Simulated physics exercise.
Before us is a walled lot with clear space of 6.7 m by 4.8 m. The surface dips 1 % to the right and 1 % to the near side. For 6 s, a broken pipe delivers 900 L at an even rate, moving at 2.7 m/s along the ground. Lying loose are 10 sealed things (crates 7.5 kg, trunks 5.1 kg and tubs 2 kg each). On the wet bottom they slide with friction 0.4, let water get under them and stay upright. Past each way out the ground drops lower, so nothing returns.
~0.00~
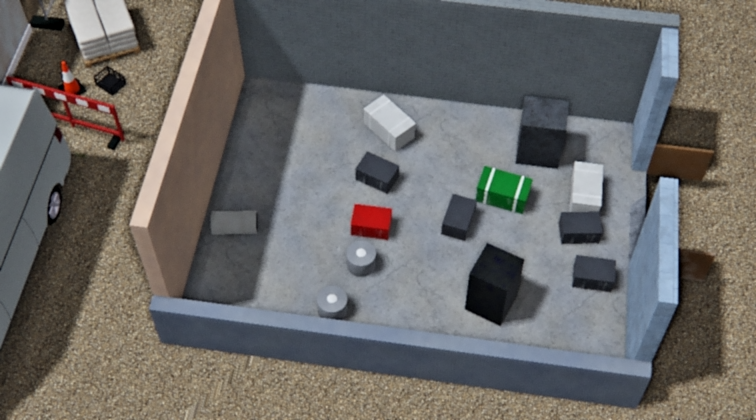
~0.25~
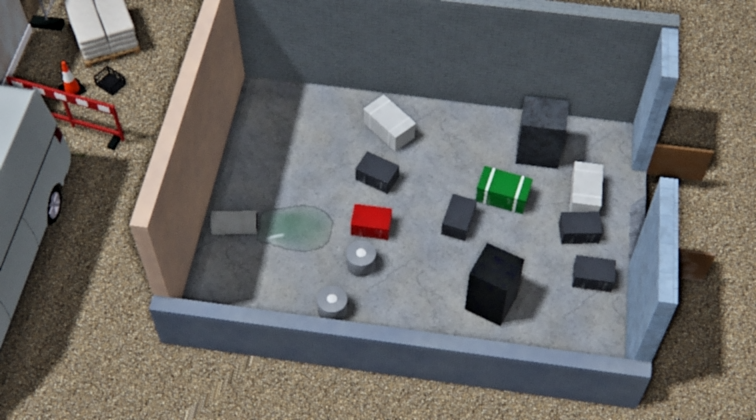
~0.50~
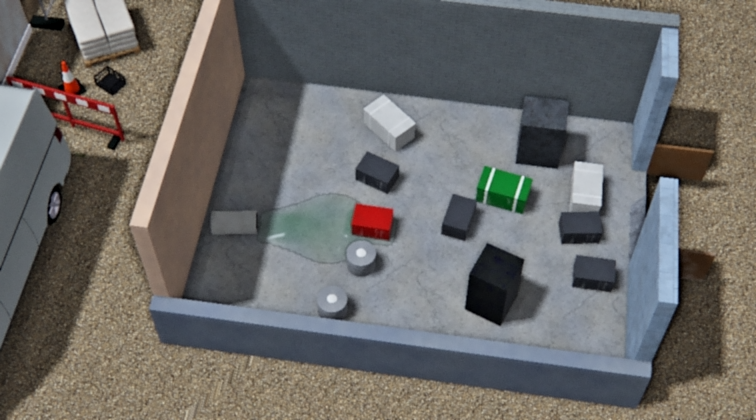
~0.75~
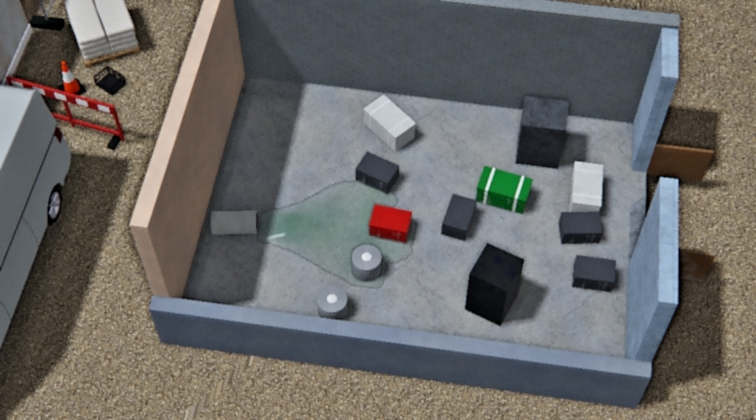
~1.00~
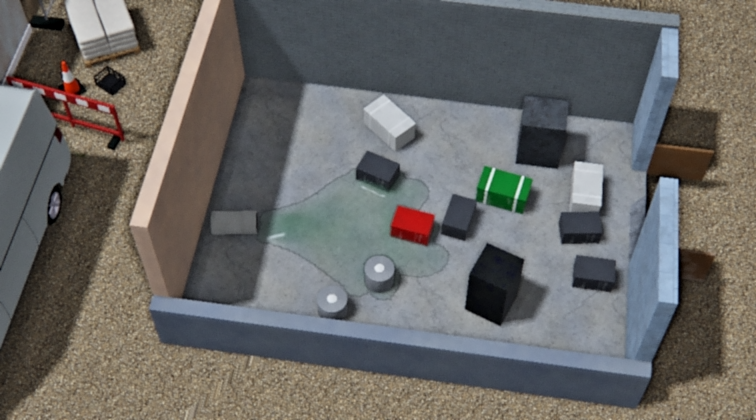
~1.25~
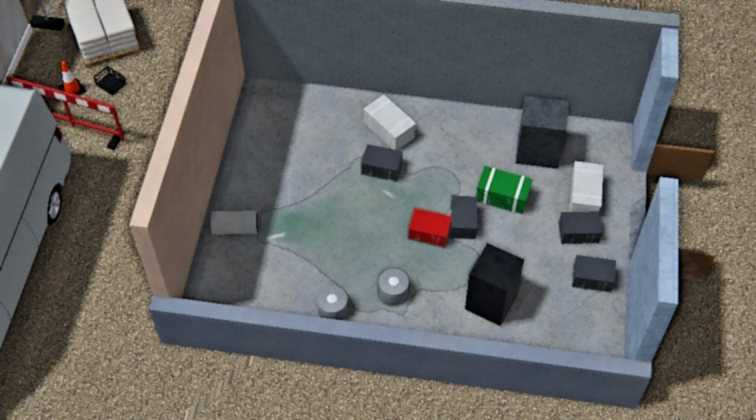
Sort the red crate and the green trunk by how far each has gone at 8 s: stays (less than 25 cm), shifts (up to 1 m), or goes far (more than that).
Red crate goes far, green trunk goes far.
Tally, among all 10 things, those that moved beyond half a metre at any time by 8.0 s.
That makes 8.
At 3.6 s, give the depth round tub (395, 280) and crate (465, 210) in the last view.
I'd estimate 5 cm for the first and 6 cm for the second.
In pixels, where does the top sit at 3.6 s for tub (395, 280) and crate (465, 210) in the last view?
First near (476, 334), second near (580, 236).
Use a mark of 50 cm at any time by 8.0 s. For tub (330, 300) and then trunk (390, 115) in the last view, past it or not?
In that order: Under, under.
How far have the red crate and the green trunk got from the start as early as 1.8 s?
Shifts by then: Around 140 and 20 cm.
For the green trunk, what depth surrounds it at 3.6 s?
Roughly 5 cm deep.
After 1.8 s the red crate is near (455, 230), 1.3 m from its start, afloat; the green trunk is near (515, 184), 0.2 m from its start, aground; 0 of 10 are out; 1 afloat.
After 3.6 s the red crate is near (571, 283), 3.2 m from its start, aground; the green trunk is near (594, 180), 1.4 m from its start, afloat; 0 of 10 are out; 3 afloat.
After 5.6 s the red crate is near (588, 323), 3.7 m from its start, afloat; the green trunk has gone out; 4 of 10 are out; 3 afloat.
After 8.0 s the red crate is near (537, 302), 2.9 m from its start, afloat; the green trunk has gone out; 4 of 10 are out; 4 afloat.
